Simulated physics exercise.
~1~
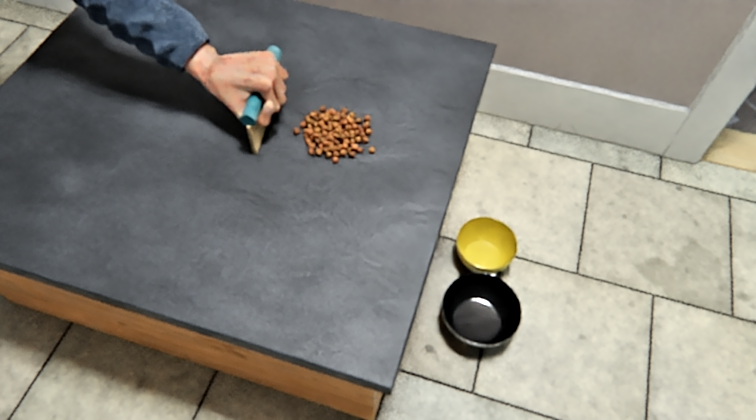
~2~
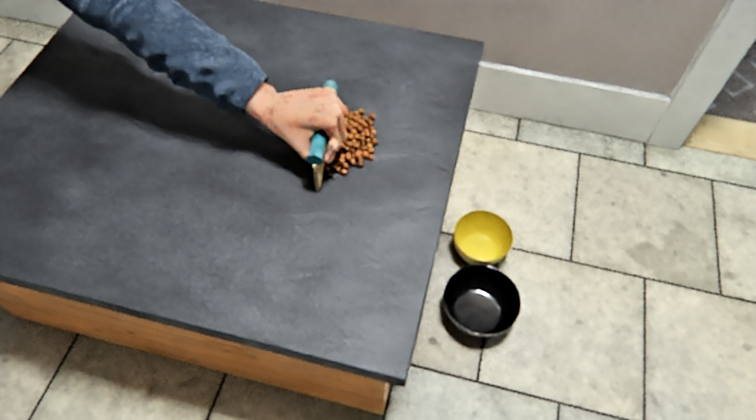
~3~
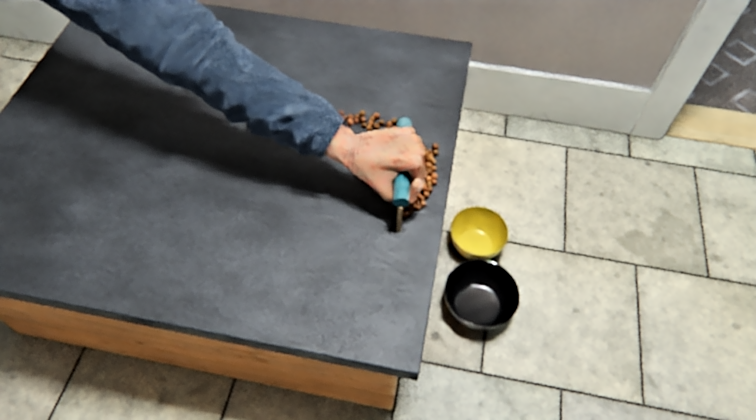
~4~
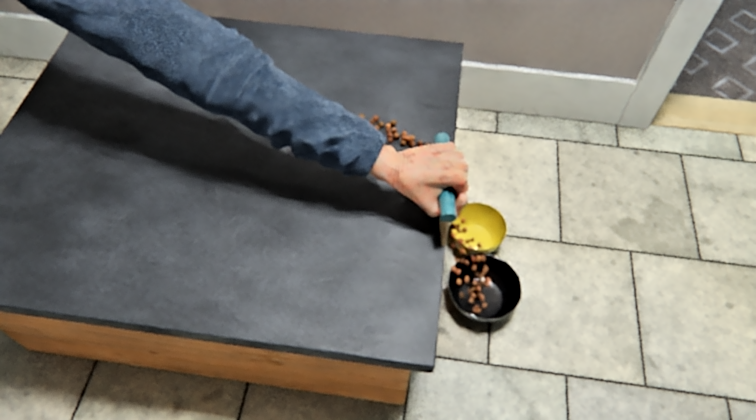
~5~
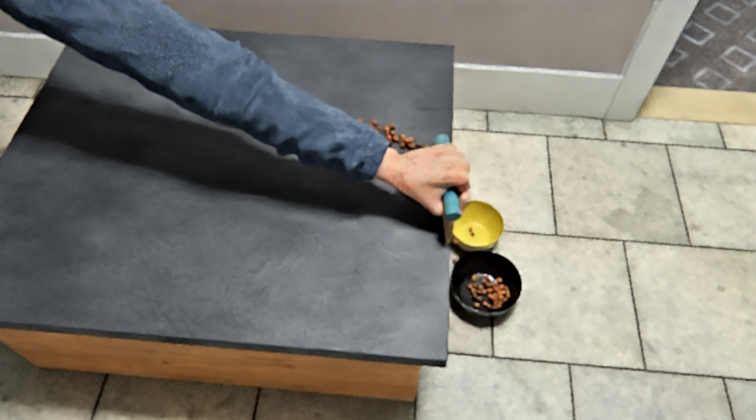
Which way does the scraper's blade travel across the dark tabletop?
The blade travels to the right, toward the edge of the tabletop beside the bowls.
Hand with a teal-handled scraper pushing cereal balls across a dark tabletop, some dropping into a black bowl, others staying on top.
